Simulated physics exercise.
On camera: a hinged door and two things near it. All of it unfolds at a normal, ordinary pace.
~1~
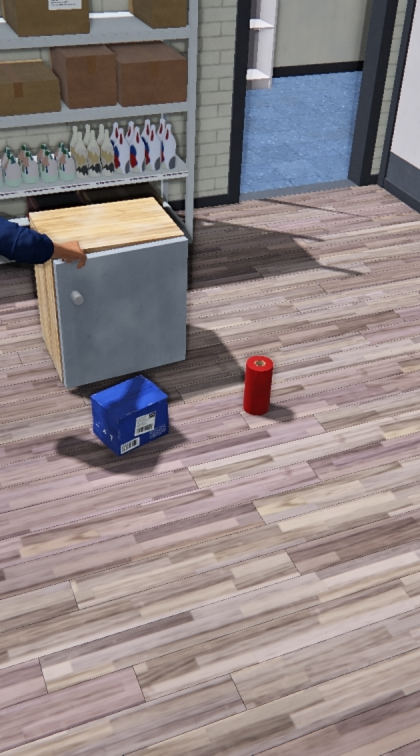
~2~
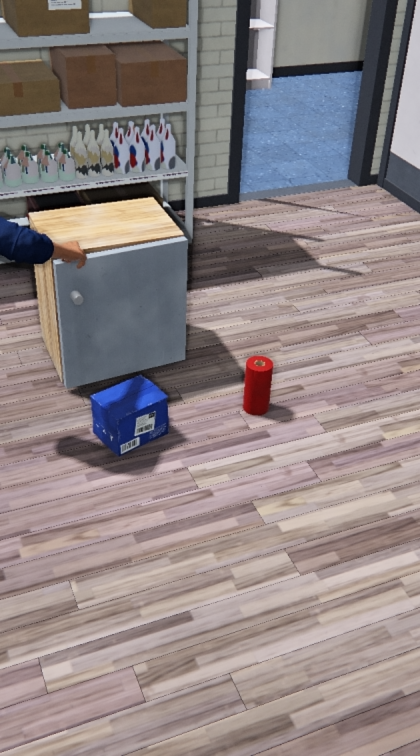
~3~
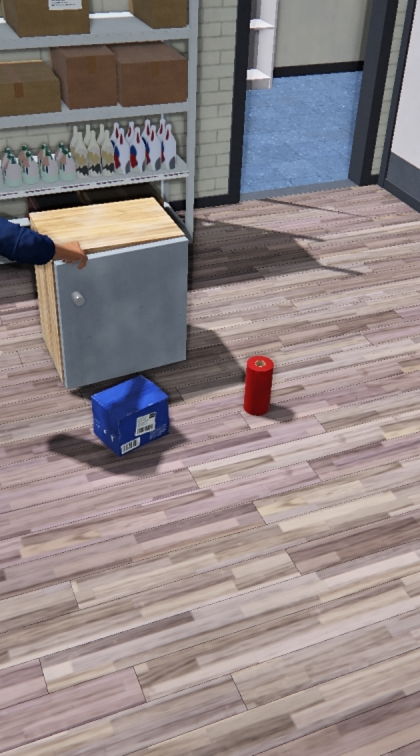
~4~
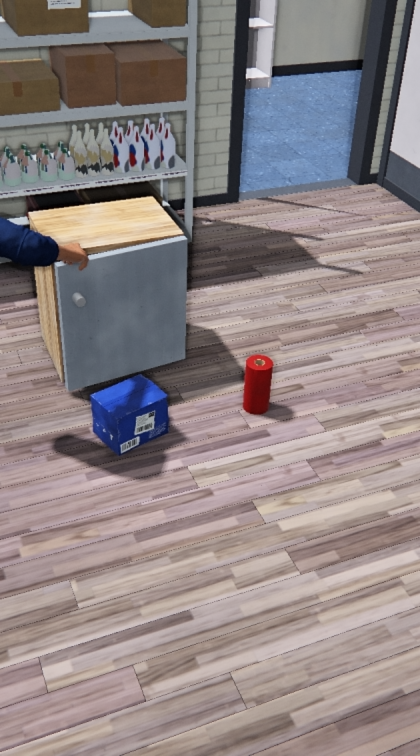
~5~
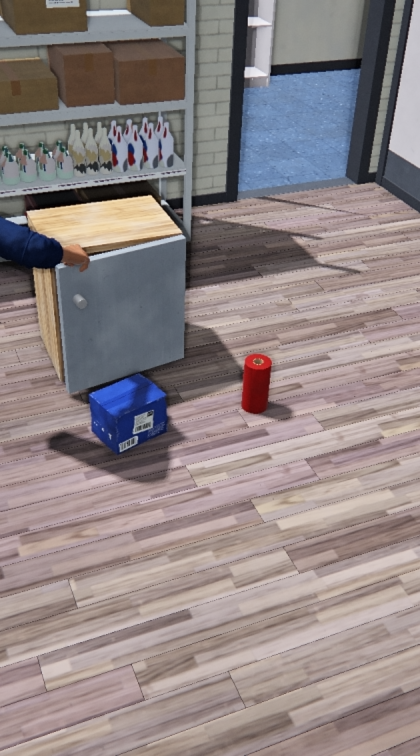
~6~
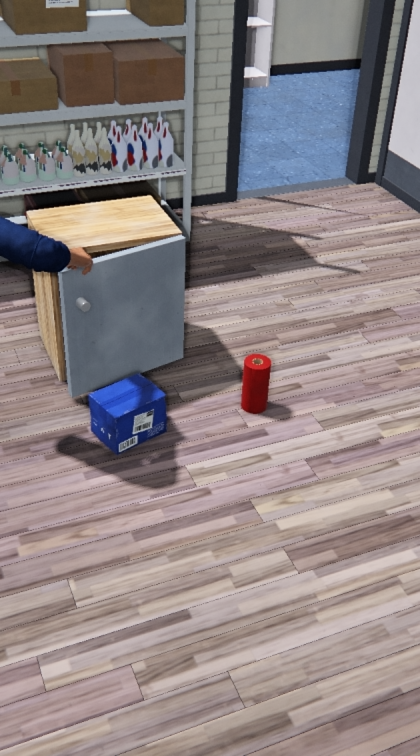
A grey cabinet door slowly opens slightly under a hand, near a blue parcel and red roll.
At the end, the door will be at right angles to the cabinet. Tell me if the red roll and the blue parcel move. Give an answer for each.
In the end the red roll escapes contact, the blue parcel gets knocked.
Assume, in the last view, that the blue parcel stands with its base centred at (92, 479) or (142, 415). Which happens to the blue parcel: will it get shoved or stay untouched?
First it goes untouched, then it gets hit.
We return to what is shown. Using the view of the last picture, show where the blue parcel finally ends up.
It comes to rest at about (207, 444) in the last picture.
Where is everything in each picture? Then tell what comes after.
In the first frame, door 4° open; red roll (258, 386); blue parcel (130, 415); door (127, 317).
In the second frame, door 4° open; blue parcel (130, 415); door (127, 317).
In the third frame, door 5° open; red roll (258, 386); door (127, 317).
In the fourth frame, door 7° open; blue parcel (130, 414); door (128, 317).
In the fifth frame, door 9° open; red roll (256, 384); door (128, 318).
In the sixth frame, door 13° open; red roll (256, 384); blue parcel (128, 414); door (129, 320).
Then, 1.00 s on from there, door 46° open; red roll at rest near (256, 384); blue parcel displaced a little near (151, 423).
Then, 1.56 s on from there, door 64° open; red roll at rest near (256, 384); blue parcel displaced about its own width near (189, 436).
In the end, the red roll stays untouched, near (256, 384); the blue parcel gets shoved, near (207, 444).
